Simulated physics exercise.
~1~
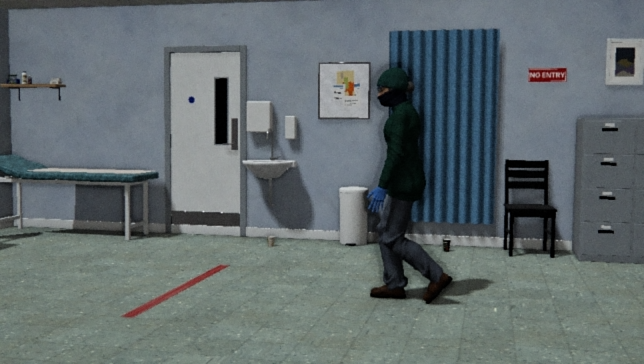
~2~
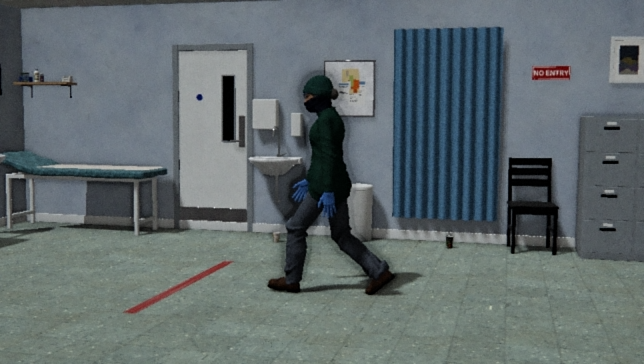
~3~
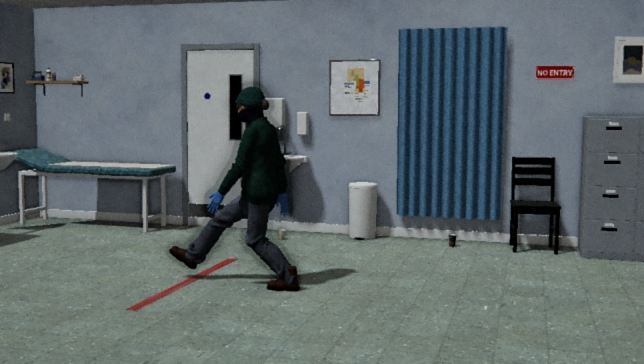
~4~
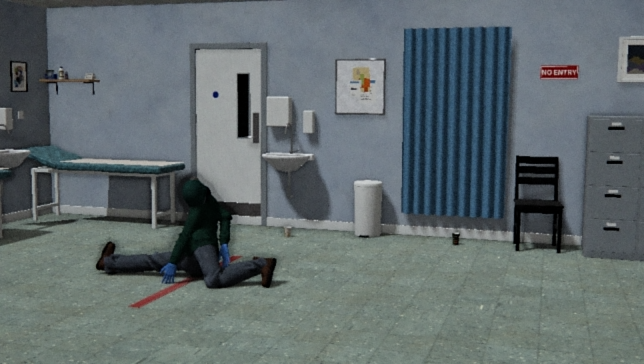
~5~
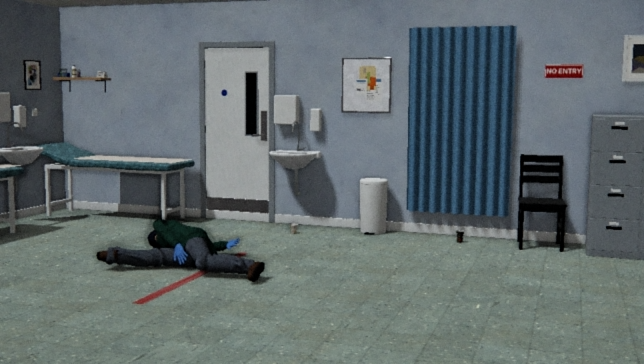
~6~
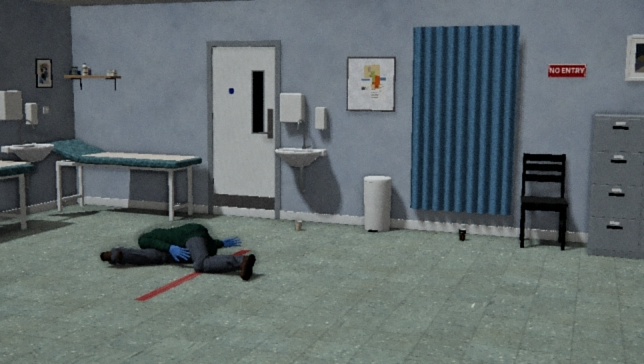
The video shows a masked visitor in a green top and blue gloves walking left across a clinic-like room toward red floor tape, then suddenly folding down with legs spread and slumping to the floor, ending motionless with hips, chest and head beyond the tape.
